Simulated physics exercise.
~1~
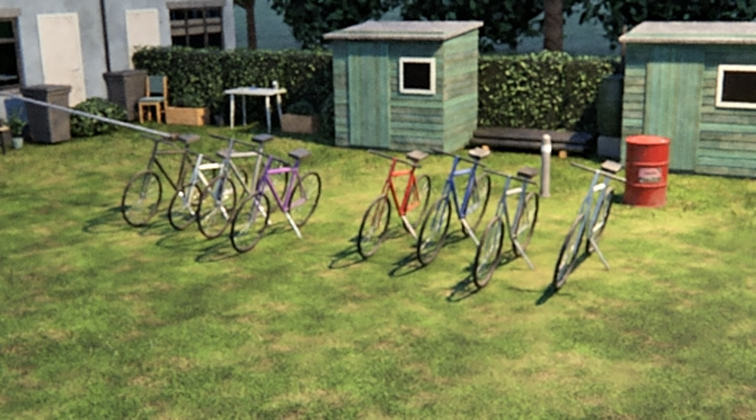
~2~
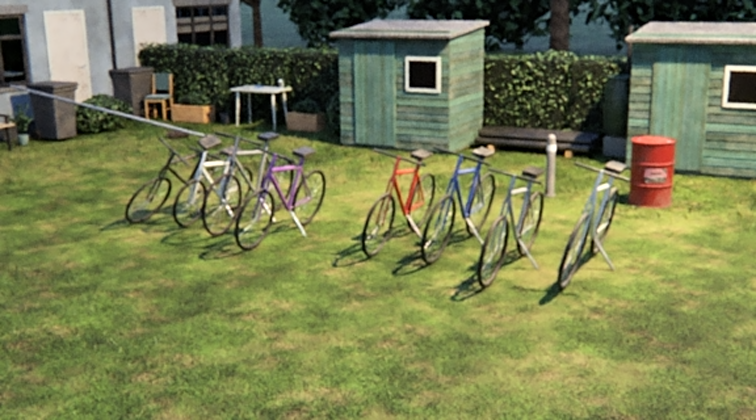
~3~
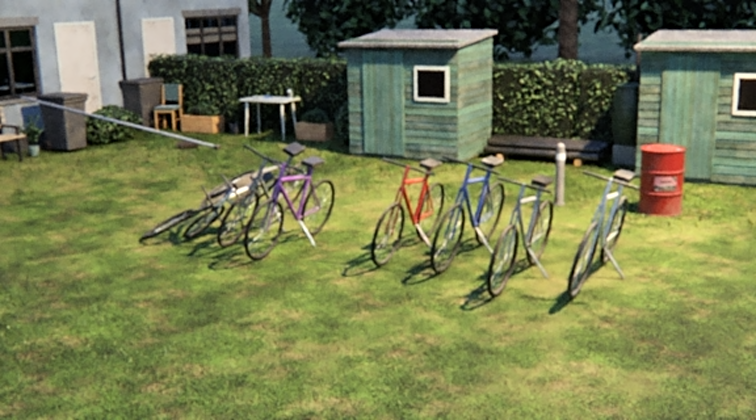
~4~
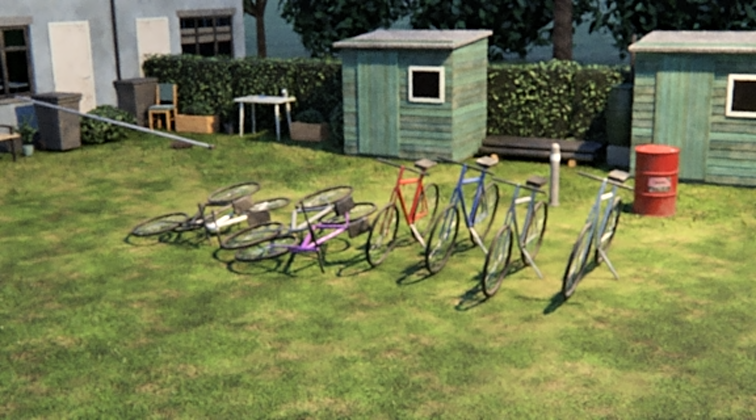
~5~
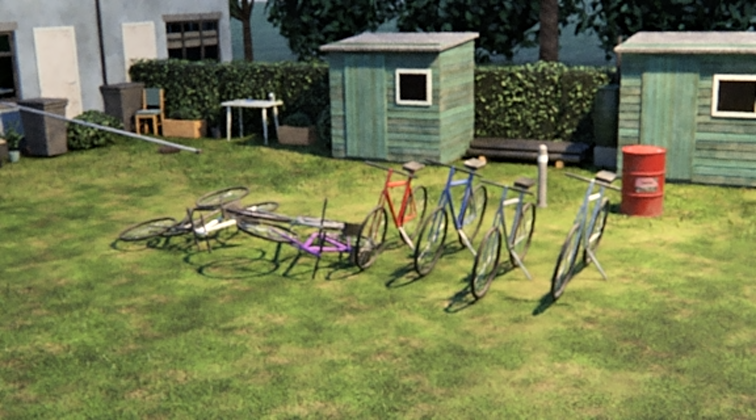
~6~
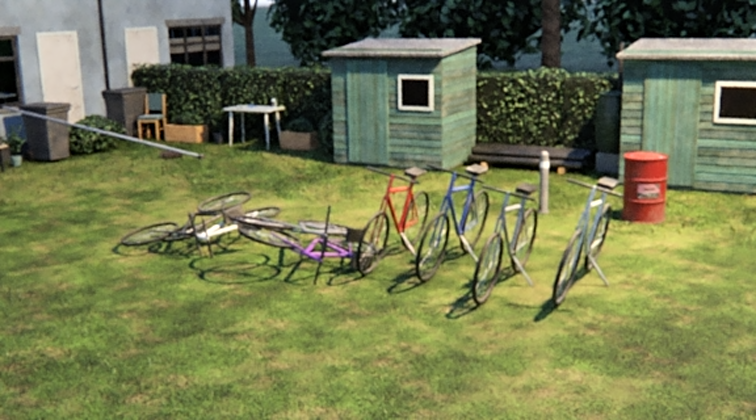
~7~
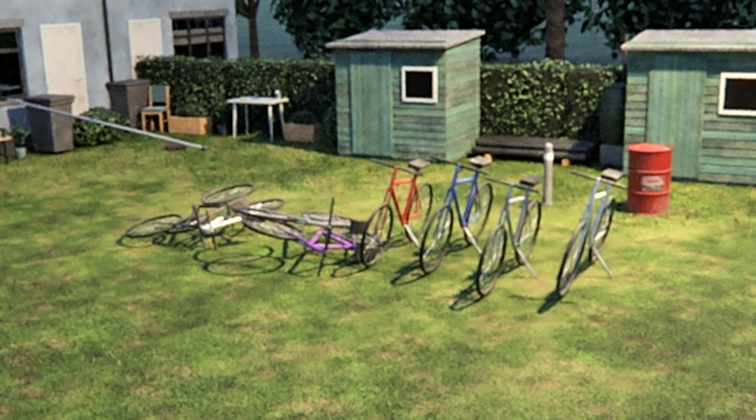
Row of parked bicycles on a lawn toppling from the left, four ending flat in the grass while four stay standing.
